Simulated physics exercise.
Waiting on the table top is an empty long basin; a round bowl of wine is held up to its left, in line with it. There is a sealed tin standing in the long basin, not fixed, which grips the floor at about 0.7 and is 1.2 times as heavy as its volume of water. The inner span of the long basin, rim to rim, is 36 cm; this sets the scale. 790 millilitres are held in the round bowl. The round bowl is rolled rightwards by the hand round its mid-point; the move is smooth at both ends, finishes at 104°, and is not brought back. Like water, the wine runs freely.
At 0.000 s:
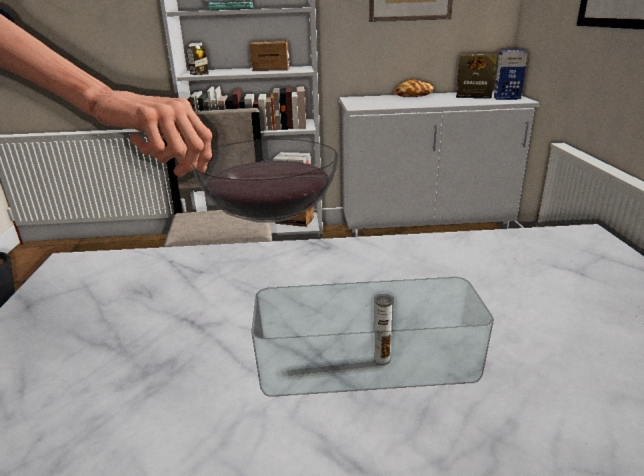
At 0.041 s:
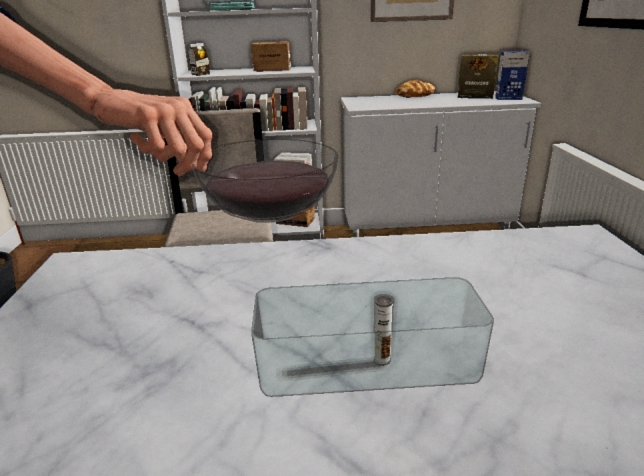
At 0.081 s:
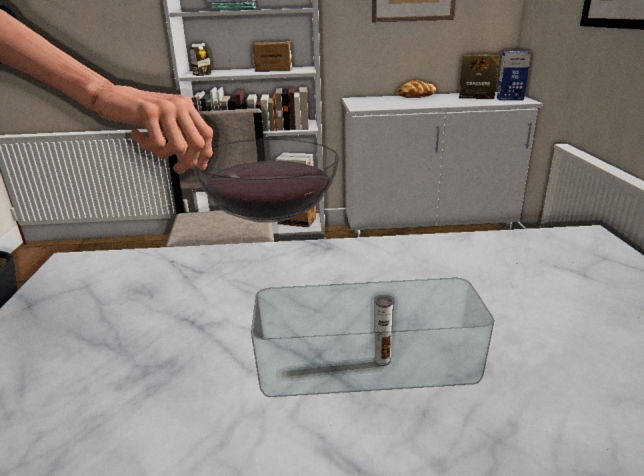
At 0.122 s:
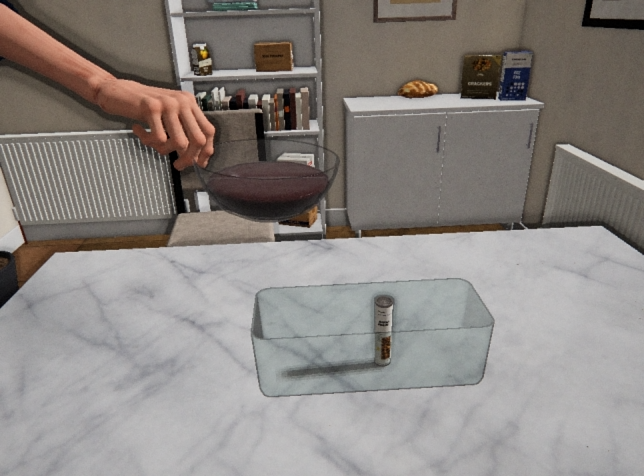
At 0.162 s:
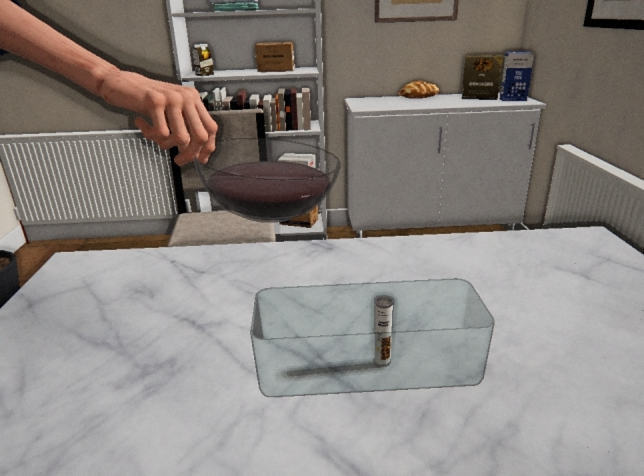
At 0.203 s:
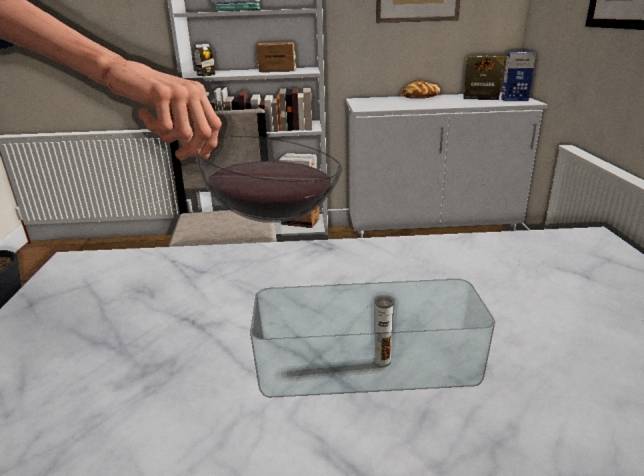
In a living room, a hand held a round glass bowl of dark wine above a marble table, left of a clear basin with a small tin, then slowly tilted the bowl slightly rightwards.
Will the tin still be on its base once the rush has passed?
Yes, it is still upright.
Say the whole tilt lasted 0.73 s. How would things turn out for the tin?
Outcome - the tin comes down.
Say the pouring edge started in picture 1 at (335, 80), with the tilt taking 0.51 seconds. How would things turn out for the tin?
After that, the tin overturns.
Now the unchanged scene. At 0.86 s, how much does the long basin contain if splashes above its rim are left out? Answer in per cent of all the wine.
Near 88 per cent of the total.
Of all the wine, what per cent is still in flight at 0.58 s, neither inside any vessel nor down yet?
Around 52 percent.
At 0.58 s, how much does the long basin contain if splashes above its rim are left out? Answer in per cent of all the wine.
The basin holds roughly 5 in a hundred parts at that moment.
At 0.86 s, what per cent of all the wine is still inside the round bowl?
Close to 1 in a hundred.
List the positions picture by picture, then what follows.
Tilt 0°; pouring edge (337, 155); surface from (205, 181) to (329, 175); the long basin's rim runs from (255, 313) to (480, 300); the tin's top is at (384, 303), in the first frame.
Tilt 0°; pouring edge (337, 156); surface from (206, 180) to (329, 175), in the second frame.
Tilt 2°; pouring edge (338, 157); surface from (206, 179) to (330, 175), in the third frame.
Tilt 4°; pouring edge (338, 160); surface from (206, 178) to (330, 177), in the fourth frame.
Tilt 7°; pouring edge (339, 163); surface from (207, 177) to (331, 178), in the fifth frame.
Tilt 11°; pouring edge (340, 168); surface from (208, 176) to (333, 178), in the sixth frame.
After 0.58 s the tilt is 68° and 43 per cent is still to pour; the tin stands where it began.
After 0.86 s the tilt is 101° and 1 per cent is still to pour; the tin stands 1 cm from where it began.
After 1.15 s the tilt is 104° and 0 per cent is still to pour; the tin stands where it began.
After 1.47 s the tilt is 104° and 0 per cent is still to pour; the tin stands where it began.
In the end the tin stands where it began.
